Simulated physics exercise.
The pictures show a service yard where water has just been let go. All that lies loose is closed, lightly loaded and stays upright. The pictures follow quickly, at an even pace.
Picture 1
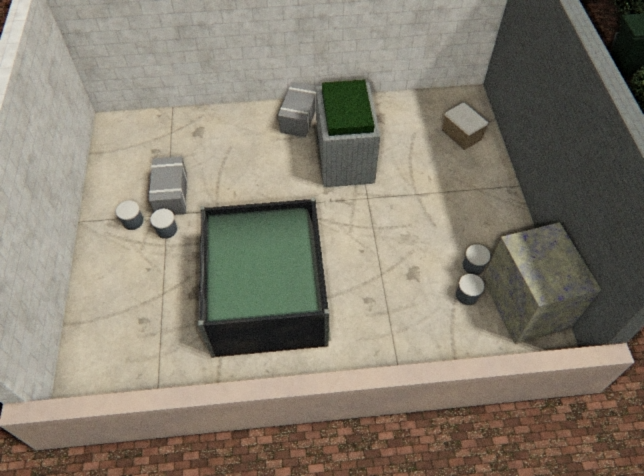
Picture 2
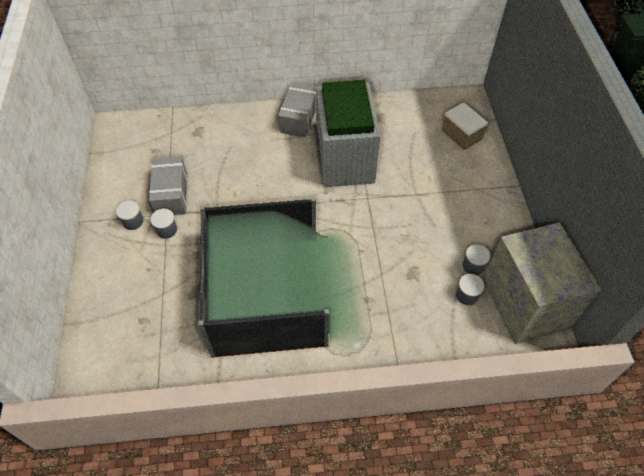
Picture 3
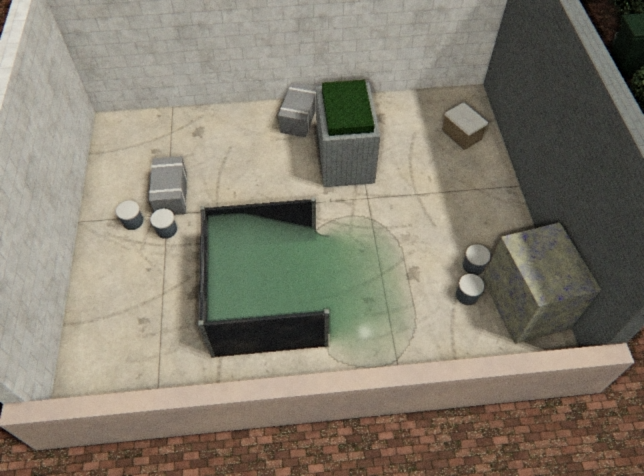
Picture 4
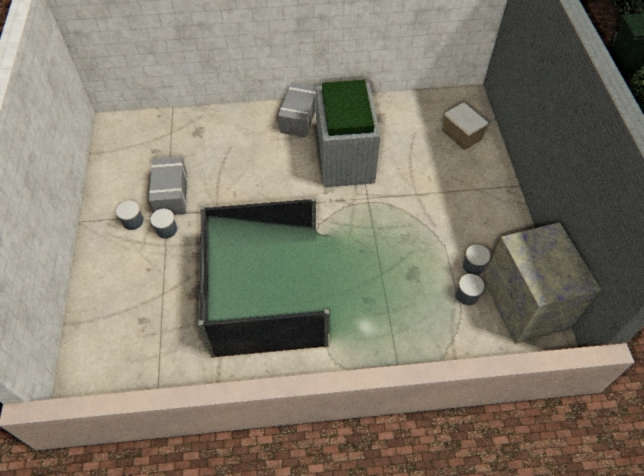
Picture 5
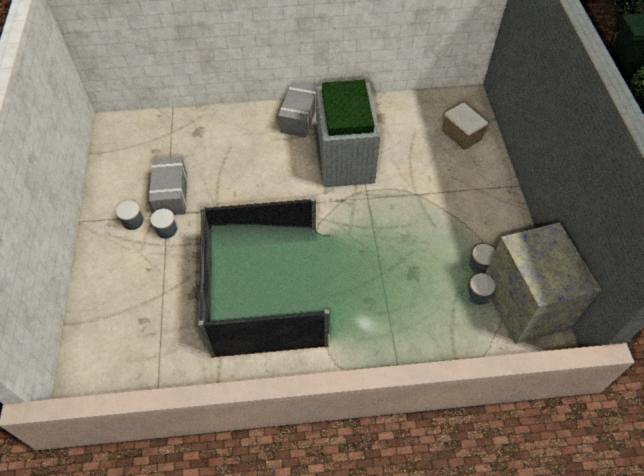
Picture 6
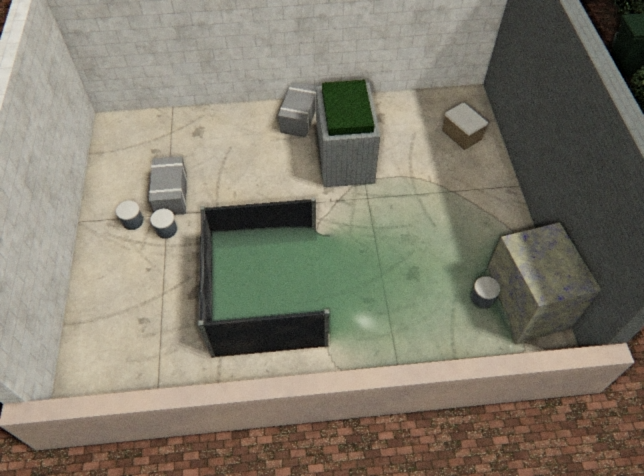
Green-tinted water pouring from the open right side of a dark tank, spreading across a walled yard and nudging two pails rightward.
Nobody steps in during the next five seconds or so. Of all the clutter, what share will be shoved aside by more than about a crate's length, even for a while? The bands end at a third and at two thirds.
It is between one and two thirds.
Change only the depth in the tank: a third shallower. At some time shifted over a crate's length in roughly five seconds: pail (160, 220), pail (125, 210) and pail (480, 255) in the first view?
In turn: Short of that, never so far, pushed that far.
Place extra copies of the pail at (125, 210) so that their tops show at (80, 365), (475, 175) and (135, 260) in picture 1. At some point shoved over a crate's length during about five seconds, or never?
In that order: Short of that, yes, under that.
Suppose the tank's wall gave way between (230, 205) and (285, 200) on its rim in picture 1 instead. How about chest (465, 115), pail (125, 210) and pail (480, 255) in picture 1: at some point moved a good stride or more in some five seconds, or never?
One after the other: Shifted that much, yes, no.
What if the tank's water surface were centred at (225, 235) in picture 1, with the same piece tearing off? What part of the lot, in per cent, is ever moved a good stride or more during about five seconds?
Near 60 in a hundred.
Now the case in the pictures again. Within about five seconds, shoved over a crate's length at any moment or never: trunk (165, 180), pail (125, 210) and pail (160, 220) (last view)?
One after the other: Not that far, no, no.
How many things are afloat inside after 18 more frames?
That makes 3.
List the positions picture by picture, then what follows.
In the first frame, a pail at (478, 254) rests on the ground; a pail at (472, 284), on the bottom; 0 of 7 have shifted.
In the second frame, a pail at (478, 254) rests on the ground; a pail at (472, 284), on the bottom; 0 of 7 have shifted.
In the third frame, a pail at (478, 254) rests on the ground; a pail at (472, 284) rests on the ground; 0 of 7 have shifted.
In the fourth frame, a pail at (478, 254), on the bottom; a pail at (472, 284) rests on the ground; 0 of 7 have shifted.
In the fifth frame, a pail at (485, 254), on the bottom, close to its start; a pail at (483, 284) rests on the ground, close to its start; 2 of 7 have shifted.
In the sixth frame, a pail is out of sight; a pail at (488, 287), afloat, close to its start; 2 of 7 have shifted.
A moment on, 2 of 7 are well off their spots; 2 afloat.
Next, 3 of 7 are well off their spots; 2 afloat.
Later, 2 of 7 are well off their spots; 3 afloat.
In the end, 4 of 7 are well off their spots, and 4 have been at some point; 3 afloat.
